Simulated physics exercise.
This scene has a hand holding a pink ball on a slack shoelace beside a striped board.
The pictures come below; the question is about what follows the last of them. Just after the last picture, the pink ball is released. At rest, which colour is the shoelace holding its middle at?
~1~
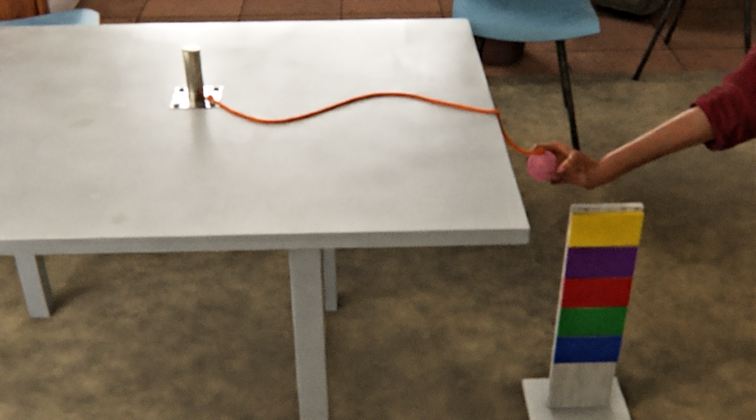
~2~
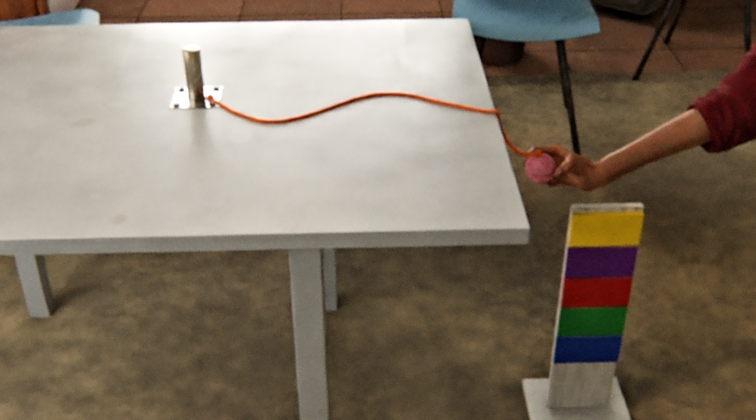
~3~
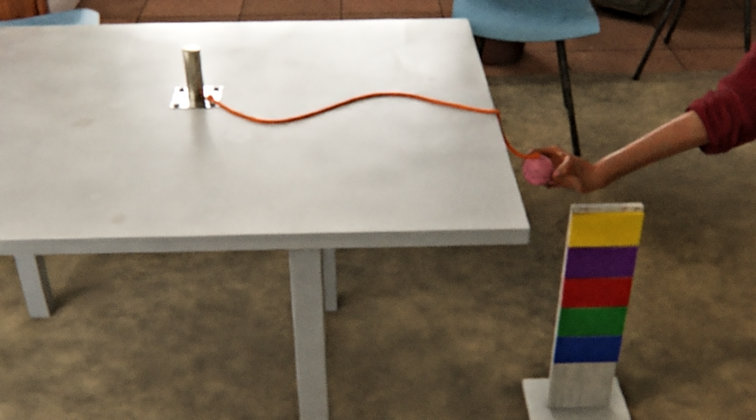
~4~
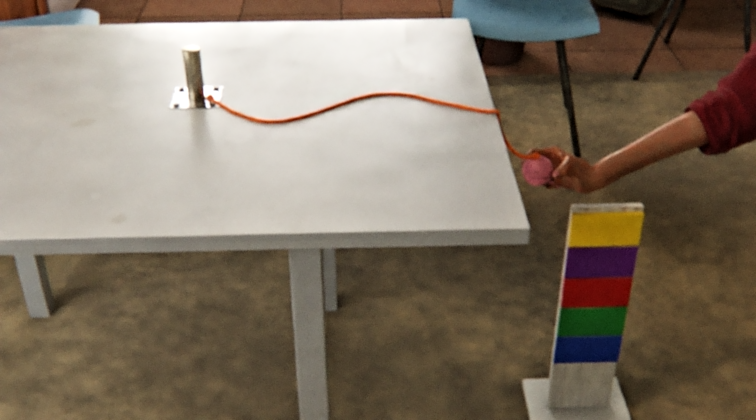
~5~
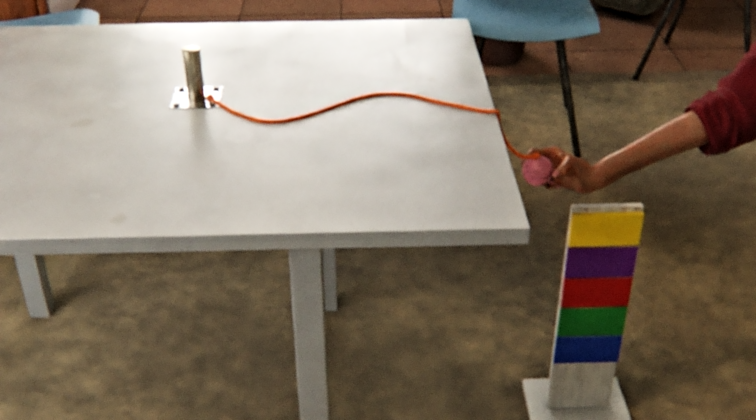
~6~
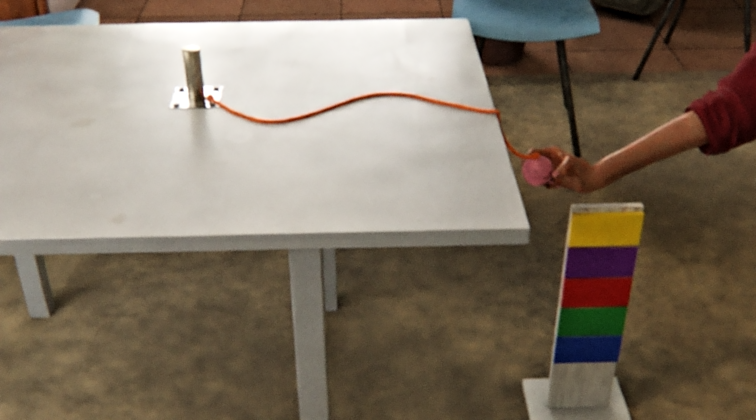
Yellow.
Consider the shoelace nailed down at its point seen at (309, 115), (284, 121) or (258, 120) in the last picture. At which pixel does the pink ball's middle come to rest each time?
Results: (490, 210); (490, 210); (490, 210).
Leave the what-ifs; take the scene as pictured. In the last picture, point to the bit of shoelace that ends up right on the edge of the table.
You'll find it close to (449, 104).
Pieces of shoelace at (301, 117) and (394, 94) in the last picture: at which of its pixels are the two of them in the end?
At (326, 102), then (433, 107).
Early on, ball near (519, 226); level with yellow.
Midway, ball near (469, 224); level with yellow.
Finally, ball near (487, 228); level with yellow. The shoelace holds its middle at yellow.
